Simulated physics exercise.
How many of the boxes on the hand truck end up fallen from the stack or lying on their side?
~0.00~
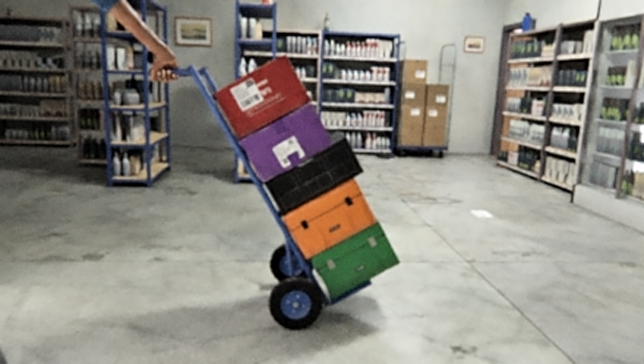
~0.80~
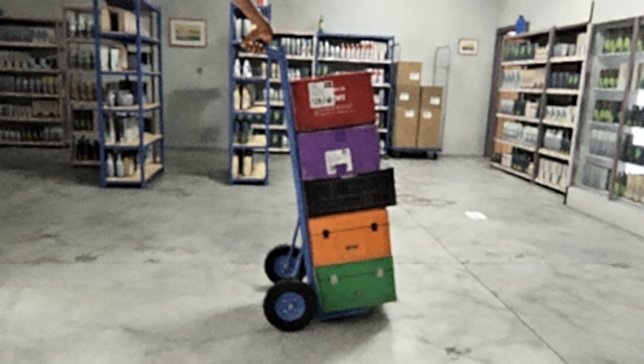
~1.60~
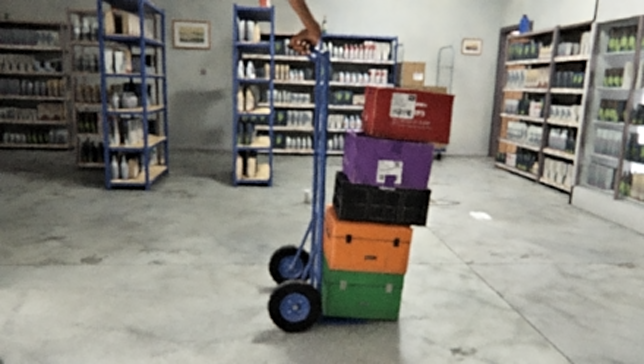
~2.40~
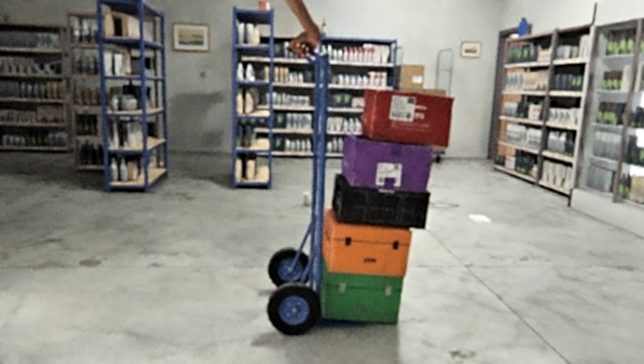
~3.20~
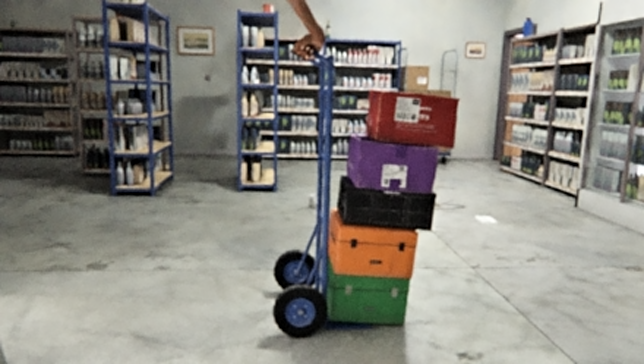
None of them do. All five stay piled upright, though the upper ones end up shifted to the right, away from the truck's frame.
A blue hand truck swings upright, and its upper boxes slide right but stay stacked.
